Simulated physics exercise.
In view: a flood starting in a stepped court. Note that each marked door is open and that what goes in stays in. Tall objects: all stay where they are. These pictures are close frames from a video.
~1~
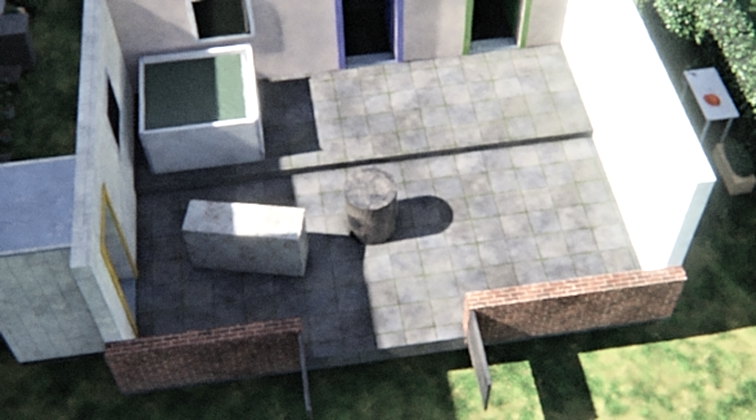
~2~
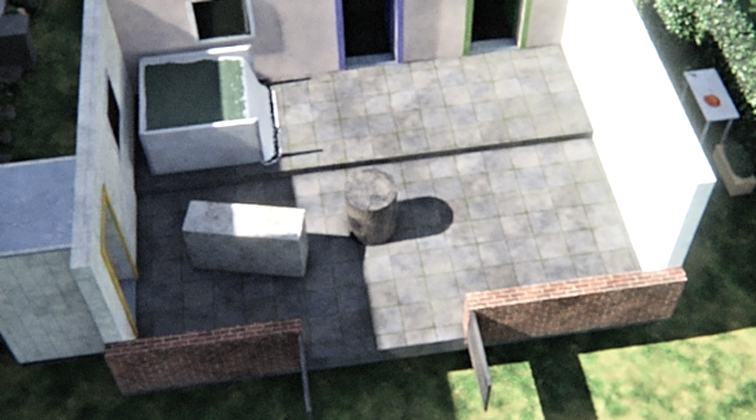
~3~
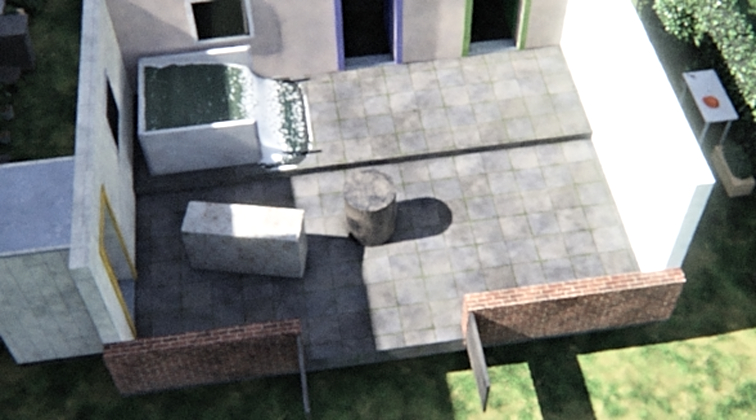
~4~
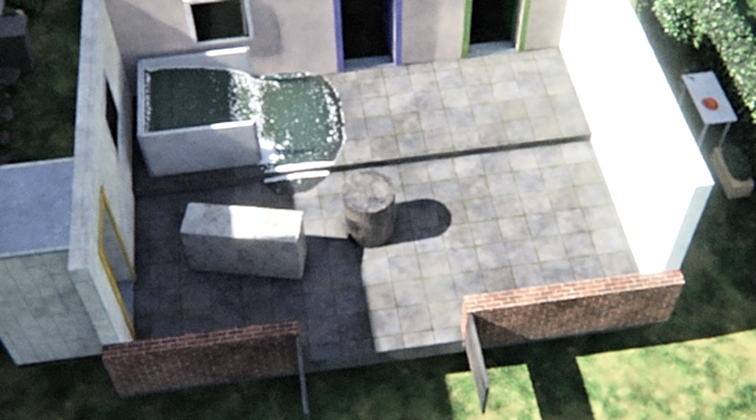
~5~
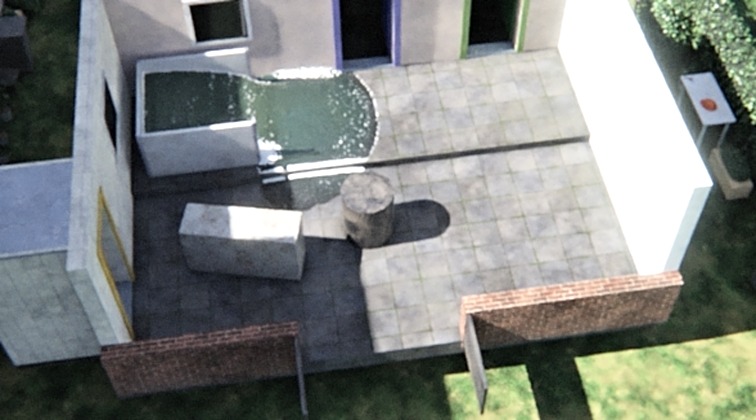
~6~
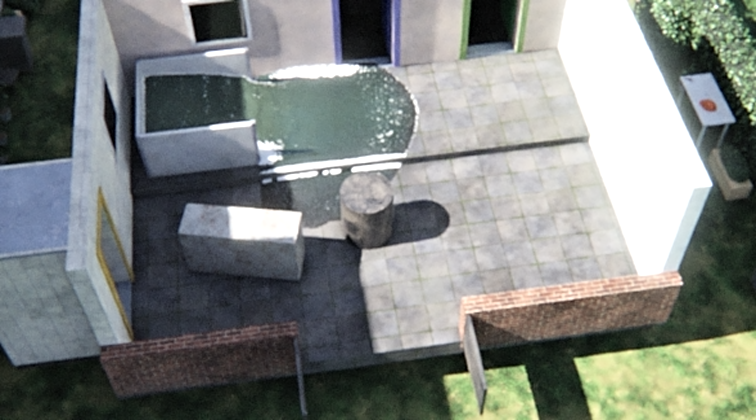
In a walled, stepped courtyard with a stone cylinder and a pale block, a square tank of dark green water sits at the upper left. Water pours from its right side, foaming onto the paving, then spreads rightward along the upper level and spills over the step toward the cylinder.
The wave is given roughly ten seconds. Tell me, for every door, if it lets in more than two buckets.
My prediction: The yellow door will break the limit; the green door will break the limit; the blue door will break the limit.
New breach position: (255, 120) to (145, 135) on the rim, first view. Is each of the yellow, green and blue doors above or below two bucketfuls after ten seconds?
Result: Yellow goes past the limit; green remains beneath it; blue remains beneath it.
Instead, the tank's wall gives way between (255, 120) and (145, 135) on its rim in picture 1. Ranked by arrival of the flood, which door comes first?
The one in yellow.
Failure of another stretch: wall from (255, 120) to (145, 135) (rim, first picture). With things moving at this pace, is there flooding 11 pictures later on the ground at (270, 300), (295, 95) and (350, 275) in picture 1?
So that's waterlogged for the first, left bare for the second and waterlogged for the third.
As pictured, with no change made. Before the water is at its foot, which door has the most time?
Result: The yellow door.
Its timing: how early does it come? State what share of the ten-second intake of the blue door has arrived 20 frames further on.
My estimate: Close to 95 per cent.
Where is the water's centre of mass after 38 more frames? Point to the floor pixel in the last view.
(449, 205).
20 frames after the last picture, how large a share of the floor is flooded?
Some 65 per cent.
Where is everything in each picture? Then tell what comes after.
In the first frame, the open tank at (198, 91) is whole and still.
In the second frame, water pours out at (255, 111) and has run to (272, 158).
In the third frame, the front is at (284, 168), out from the gap at (255, 113).
In the fourth frame, water pours out at (254, 116) and has run to (321, 80).
In the fifth frame, the front is at (369, 100), out from the gap at (253, 117).
In the sixth frame, water pours out at (253, 118) and has run to (407, 96).
A moment on, water covers 45 % of the floor; the yellow door not reached, the green door wet at the sill, nothing in, the blue door under two buckets in.
Next, water covers 60 % of the floor; the yellow door not reached, the green door wet at the sill, nothing in, the blue door over two buckets in.
Then, water covers 65 % of the floor; the yellow door not reached, the green door under two buckets in, the blue door over two buckets in.
Later, water covers 85 % of the floor; the yellow door not reached, the green door over two buckets in, the blue door over two buckets in.
In the end, water covers 95 % of the floor; the yellow door over two buckets in, the green door over two buckets in, the blue door over two buckets in.
